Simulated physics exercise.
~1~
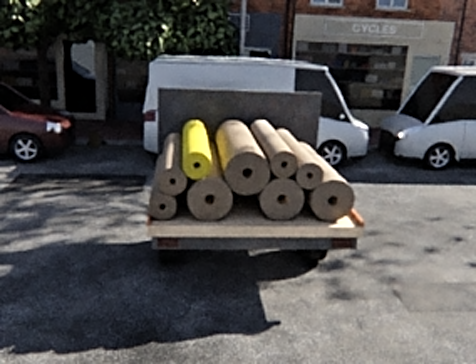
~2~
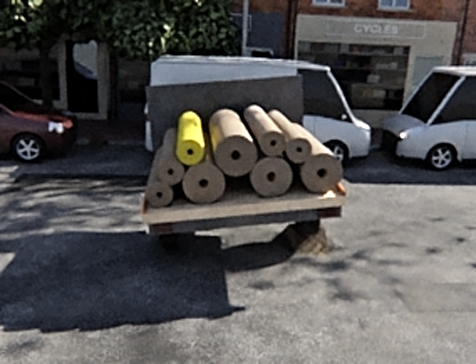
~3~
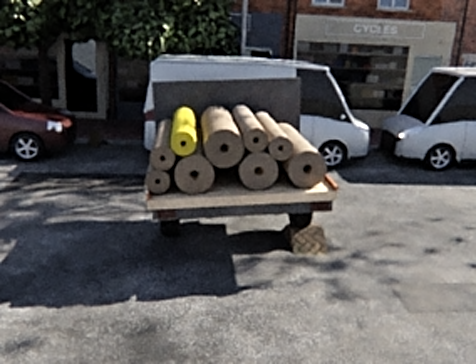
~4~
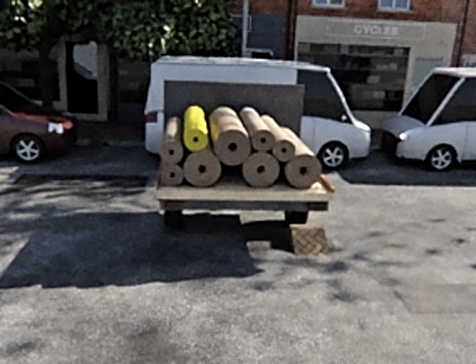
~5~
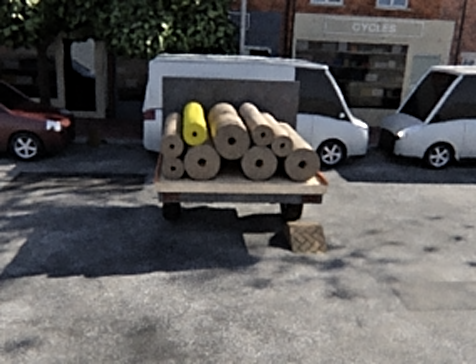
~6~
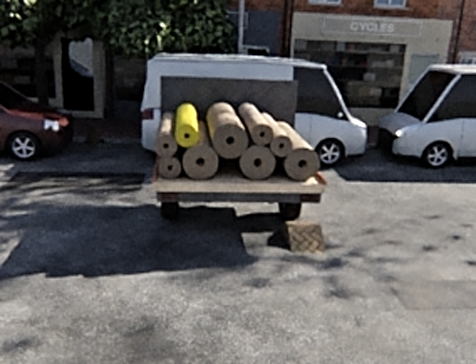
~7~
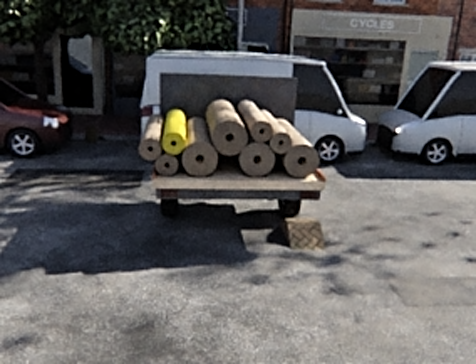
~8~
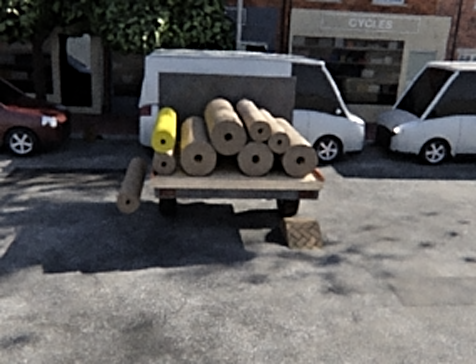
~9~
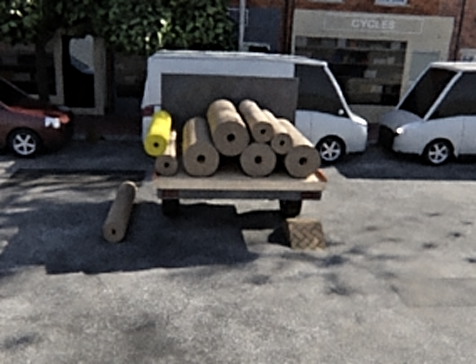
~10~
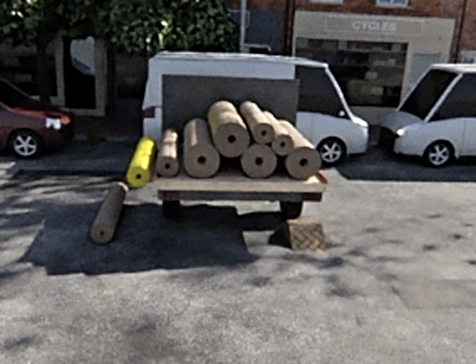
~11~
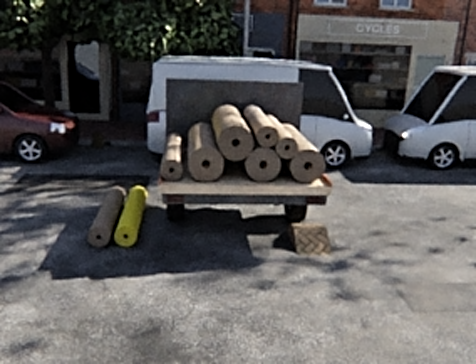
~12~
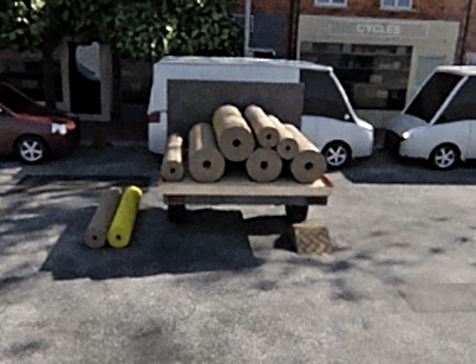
A flat farm trailer stacked with brown rolls and one yellow roll, all seen end-on from behind, rocks as one wheel crosses a low hump on a grey street, with parked white vans, a dark red car and a brick shopfront beyond. The trailer tilts, drops back level and halts, the hump left beside its right wheel. The rolls on the left then shift outward, and a brown one tips off the left edge onto the road. The yellow roll follows it over the side. Both finally lie side by side on the ground at left, while the others stay heaped on the deck.
